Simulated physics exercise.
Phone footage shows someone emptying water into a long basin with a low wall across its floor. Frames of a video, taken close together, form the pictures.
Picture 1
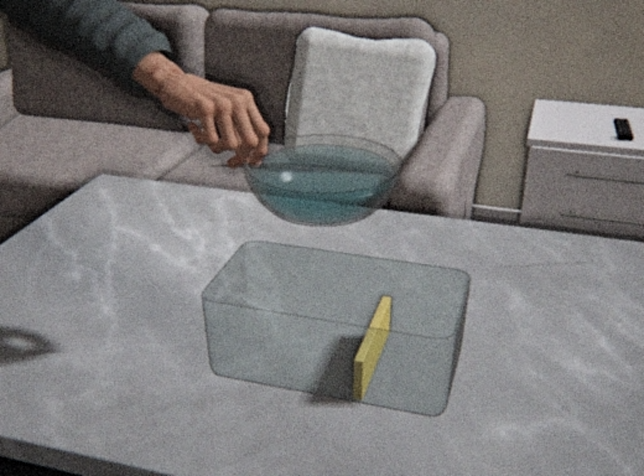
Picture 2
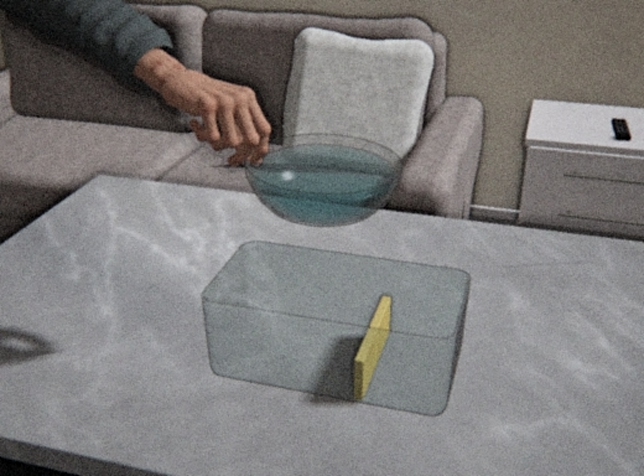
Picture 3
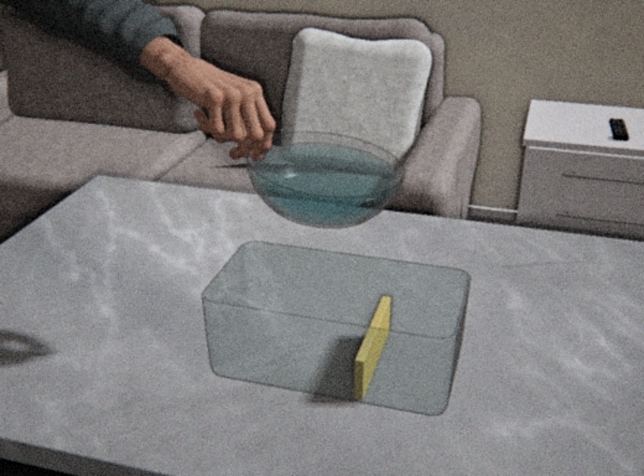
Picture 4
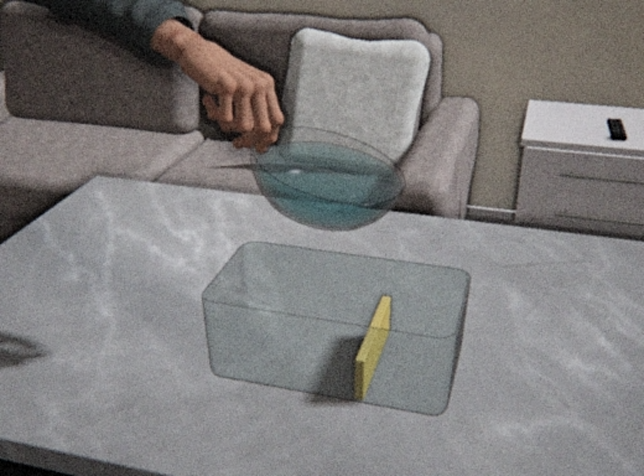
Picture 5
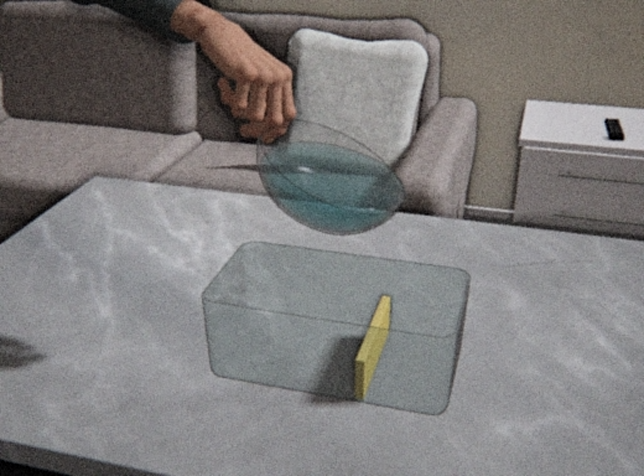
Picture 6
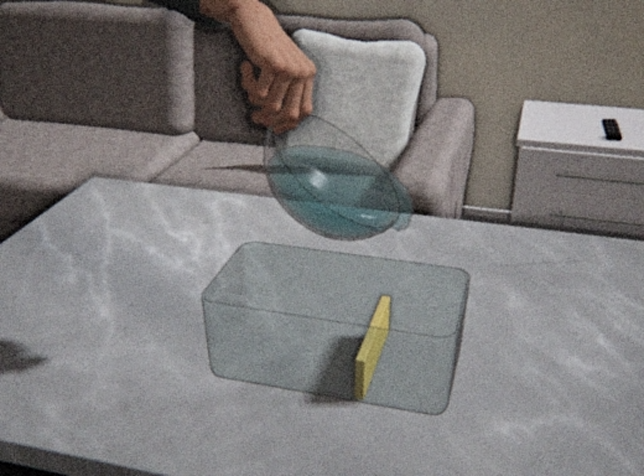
A hand tilts a clear bowl of bluish water rightward above a clear rectangular basin.
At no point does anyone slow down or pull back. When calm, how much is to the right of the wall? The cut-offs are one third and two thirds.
Higher than two thirds.
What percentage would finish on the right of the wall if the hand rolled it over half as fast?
It comes to around 75 per cent.
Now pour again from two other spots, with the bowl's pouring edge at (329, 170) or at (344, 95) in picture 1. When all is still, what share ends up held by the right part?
Close to 15 % for the first start and close to 50 % for the second.
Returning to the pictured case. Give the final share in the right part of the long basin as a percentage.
It comes to about 75 per cent.
A moment on, the bowl is tipped right over and 1 per cent is still to pour, 1 is left of the wall and 84 right of it.
Next, the bowl is tipped right over and 0 per cent is still to pour, 13 is left of the wall and 63 right of it.
Then the bowl is tipped right over and 0 per cent is still to pour, 16 is left of the wall and 74 right of it.
Later the bowl is tipped right over and 0 per cent is still to pour, 17 is left of the wall and 74 right of it.
At rest 17 per cent lies left of the wall, 74 right of it and 10 outside.
